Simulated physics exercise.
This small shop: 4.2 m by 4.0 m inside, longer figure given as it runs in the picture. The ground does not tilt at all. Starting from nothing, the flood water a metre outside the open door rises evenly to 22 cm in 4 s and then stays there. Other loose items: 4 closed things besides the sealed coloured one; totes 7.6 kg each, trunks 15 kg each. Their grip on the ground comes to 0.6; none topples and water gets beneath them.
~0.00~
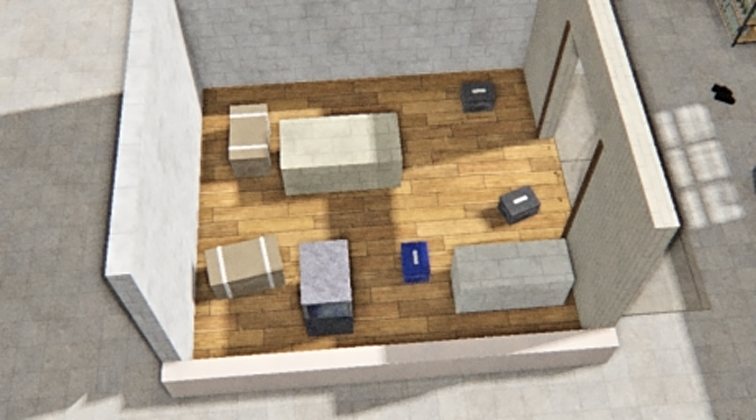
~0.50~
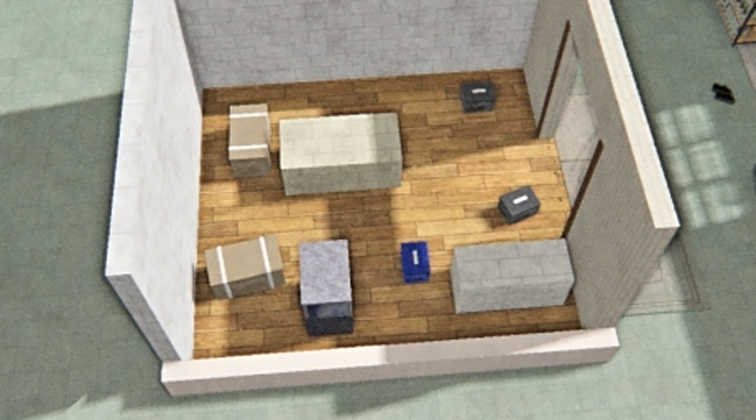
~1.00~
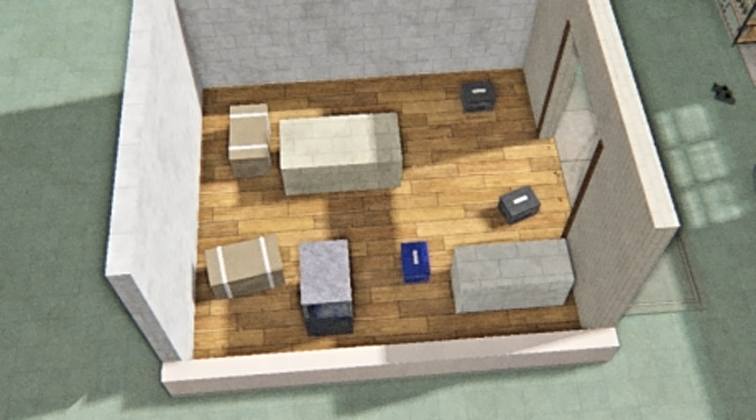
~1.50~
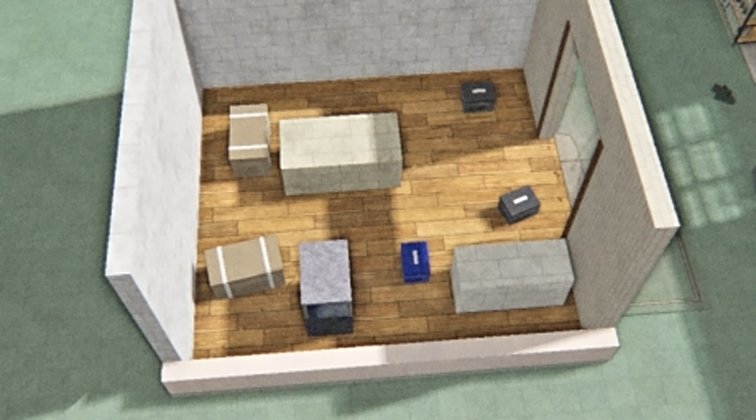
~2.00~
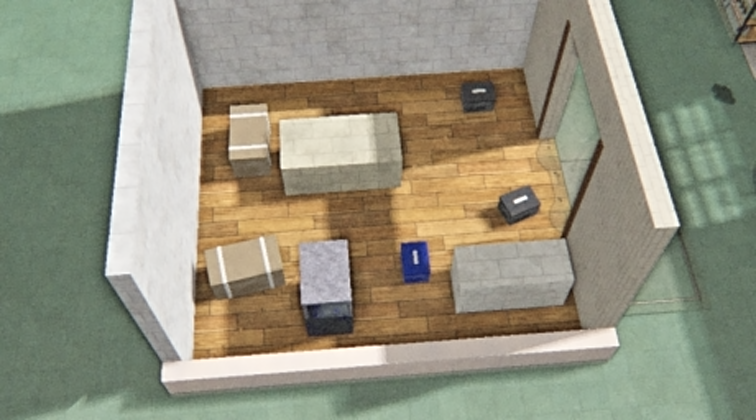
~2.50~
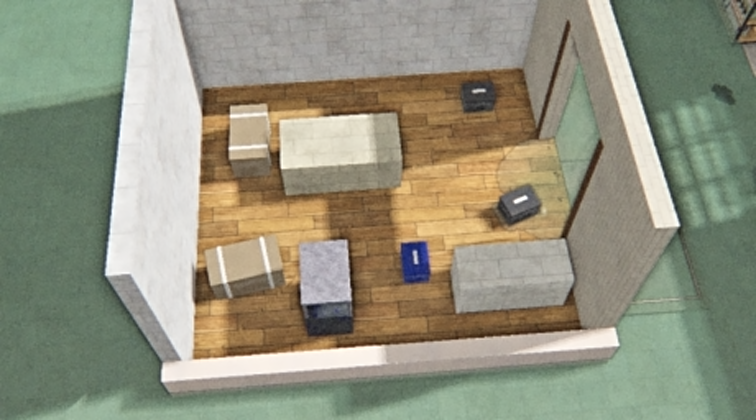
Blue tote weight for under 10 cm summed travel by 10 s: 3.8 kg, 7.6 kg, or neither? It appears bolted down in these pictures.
Neither.
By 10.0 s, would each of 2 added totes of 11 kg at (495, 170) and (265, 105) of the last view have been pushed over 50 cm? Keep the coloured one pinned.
Taking them in order, the first is beyond the line and the second is beyond the line.
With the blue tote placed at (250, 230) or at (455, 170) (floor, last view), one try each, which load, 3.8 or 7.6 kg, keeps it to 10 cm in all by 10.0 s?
Well, first neither mass is sufficient, and next neither mass is sufficient.
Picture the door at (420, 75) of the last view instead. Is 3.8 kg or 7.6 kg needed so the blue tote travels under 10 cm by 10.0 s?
There both choices fail.
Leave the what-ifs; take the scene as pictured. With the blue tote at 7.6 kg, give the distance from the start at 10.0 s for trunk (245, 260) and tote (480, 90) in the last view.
In turn: 30 cm, 0 cm.
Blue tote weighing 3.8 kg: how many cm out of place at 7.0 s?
About 100 cm off its spot.
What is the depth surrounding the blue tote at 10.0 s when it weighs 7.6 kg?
Around 4 cm.
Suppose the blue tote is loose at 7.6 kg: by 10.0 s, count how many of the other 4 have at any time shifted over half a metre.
The count comes to 2.
After 3.5 s the blue tote would be 0 cm from its start with 3.8 kg and 0 cm from its start with 7.6 kg; 0 cm of water round it then.
After 4.5 s the blue tote would be 13 cm from its start with 3.8 kg and 3 cm from its start with 7.6 kg; 3 cm of water round it then.
After 7.0 s the blue tote would be 96 cm from its start with 3.8 kg and 66 cm from its start with 7.6 kg; 7 cm of water round it then.
After 10.0 s the blue tote would be 167 cm from its start with 3.8 kg and 85 cm from its start with 7.6 kg; 4 cm of water round it then.
